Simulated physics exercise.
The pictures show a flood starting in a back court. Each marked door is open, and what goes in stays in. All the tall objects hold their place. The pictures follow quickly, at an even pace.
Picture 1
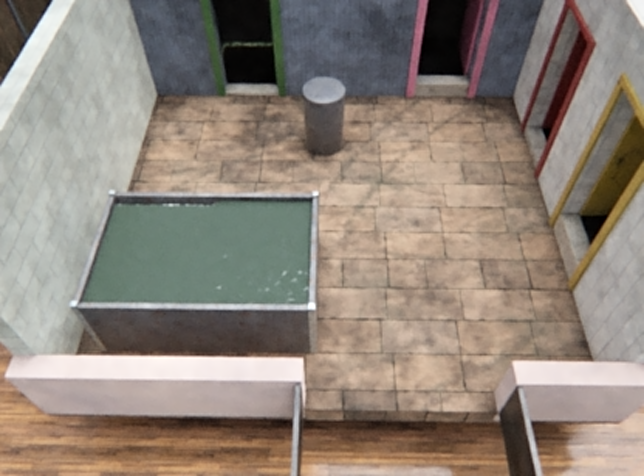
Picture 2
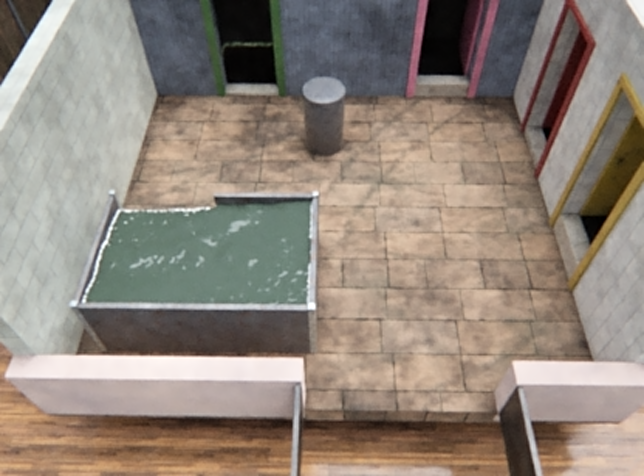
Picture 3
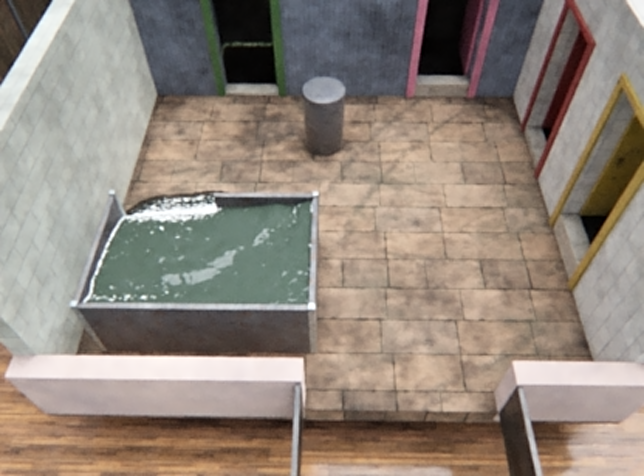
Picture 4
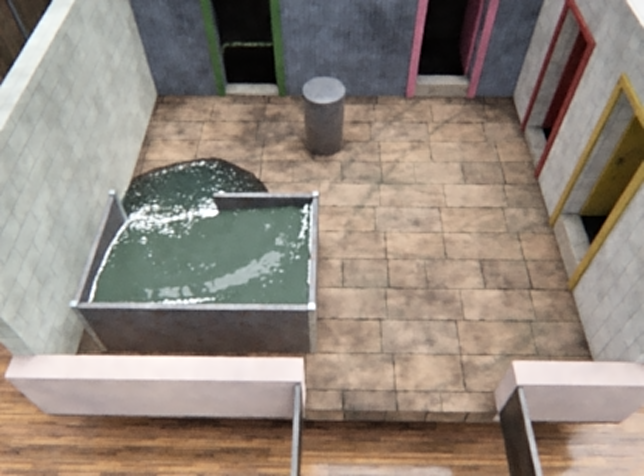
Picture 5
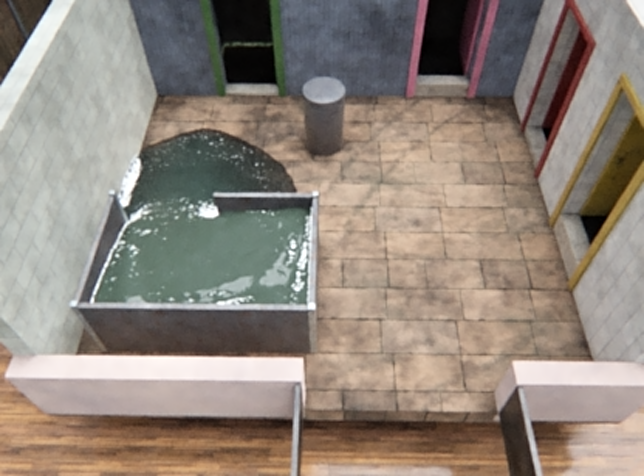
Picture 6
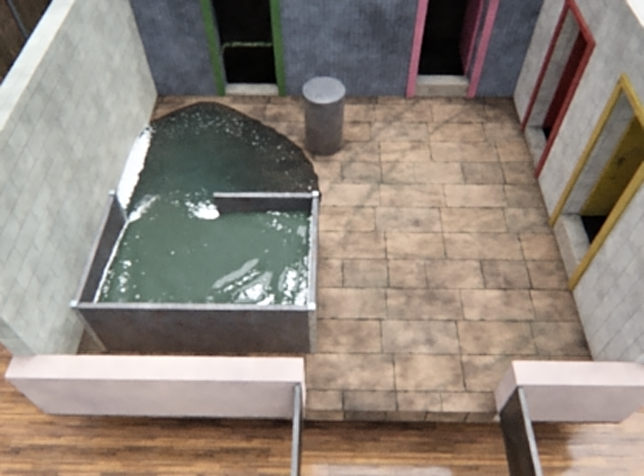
At first, a rectangular tank of green water sits whole and nearly still at the left of a tiled court. Then a gap opens in its far side, the water inside turns choppy, and a dark sheet pours out, spreading along the left wall and across the tiles toward the gray cylinder.
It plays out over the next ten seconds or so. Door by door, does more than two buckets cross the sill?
The pink door stays under that; the red door takes more than that; the green door takes more than that; the yellow door stays under that.
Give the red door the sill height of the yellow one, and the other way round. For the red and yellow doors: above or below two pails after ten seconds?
Then: Red door lets less in, yellow door holds.
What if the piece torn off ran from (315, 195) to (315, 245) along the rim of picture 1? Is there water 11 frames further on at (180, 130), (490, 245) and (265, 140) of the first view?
In turn: Not flooded, flooded, clear.
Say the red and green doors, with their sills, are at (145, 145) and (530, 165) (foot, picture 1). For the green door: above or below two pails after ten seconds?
In short: The green door is over.
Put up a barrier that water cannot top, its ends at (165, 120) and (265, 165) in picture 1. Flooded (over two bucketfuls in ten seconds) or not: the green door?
Green door holds.
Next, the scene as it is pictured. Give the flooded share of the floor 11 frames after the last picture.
I make it 35 per cent.
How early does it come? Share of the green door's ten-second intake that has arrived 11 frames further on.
About 35 per cent.
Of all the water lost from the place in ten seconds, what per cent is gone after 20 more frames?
Roughly 30 per cent.
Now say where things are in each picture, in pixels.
The first frame shows the tank at (205, 250) is whole and still.
In the second frame, the front is at a hidden place, out from the gap on the tank's far side.
In the third frame, water pours out on the tank's far side and has run to a hidden place.
In the fourth frame, the front is at (216, 162), out from the gap on the tank's far side.
In the fifth frame, water pours out on the tank's far side and has run to (199, 133).
In the sixth frame, water pours out on the tank's far side and has run to (198, 106).
A moment on, water covers 30 % of the floor; the pink door not reached, the red door not reached, the green door over two buckets in, the yellow door not reached.
Next, water covers 35 % of the floor; the pink door wet at the sill, nothing in, the red door not reached, the green door far over two buckets in, the yellow door not reached.
Then, water covers 60 % of the floor; the pink door wet at the sill, nothing in, the red door under two buckets in, the green door far over two buckets in, the yellow door not reached.
Later, water covers 95 % of the floor; the pink door wet at the sill, nothing in, the red door over two buckets in, the green door far over two buckets in, the yellow door wet at the sill, nothing in.
In the end, water covers 100 % of the floor; the pink door wet at the sill, nothing in, the red door over two buckets in, the green door far over two buckets in, the yellow door wet at the sill, nothing in.
